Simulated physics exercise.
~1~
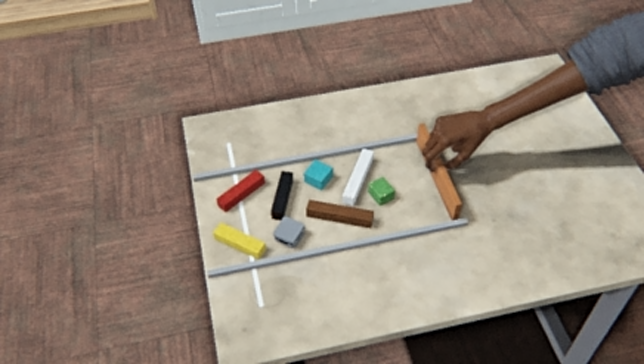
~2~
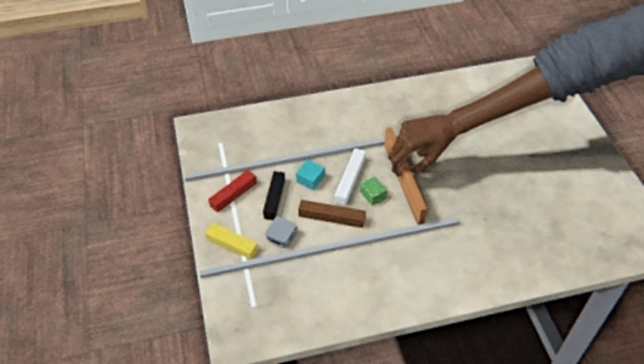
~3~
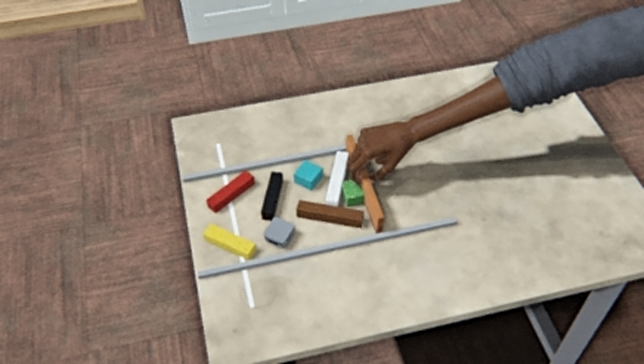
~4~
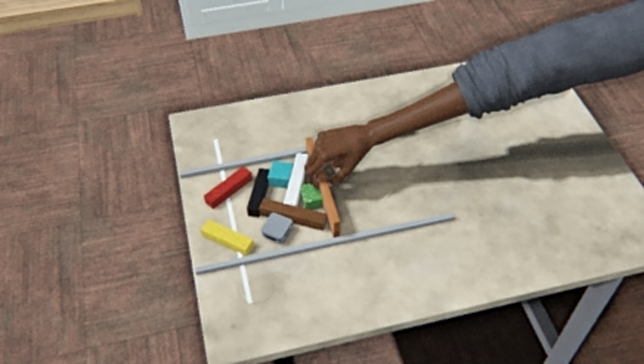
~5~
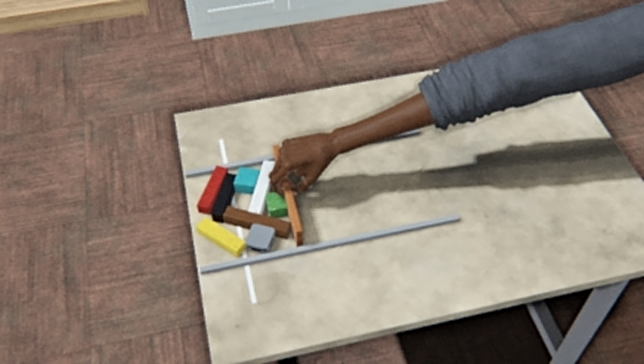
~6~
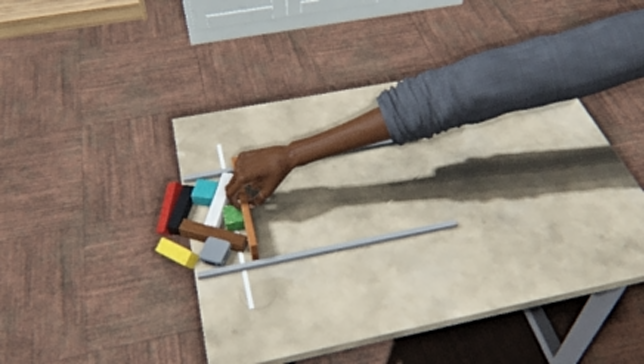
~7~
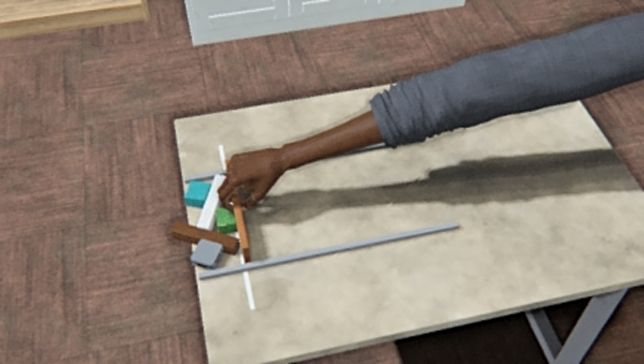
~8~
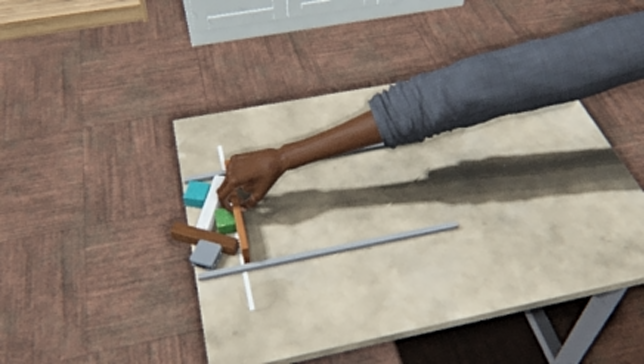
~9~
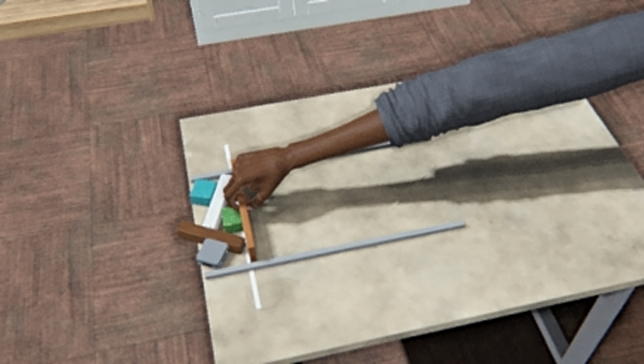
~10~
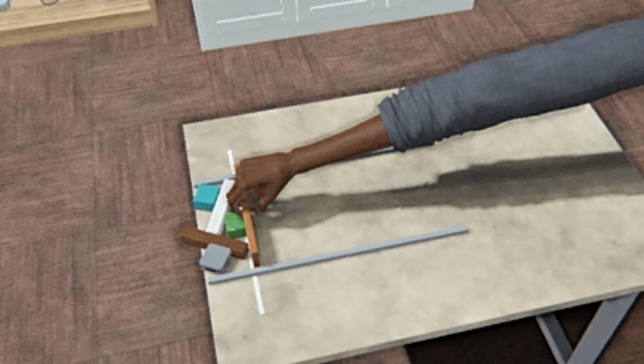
A hand sliding an orange board left between rails, bunching coloured blocks until red, black and yellow pieces drop off the table's end.
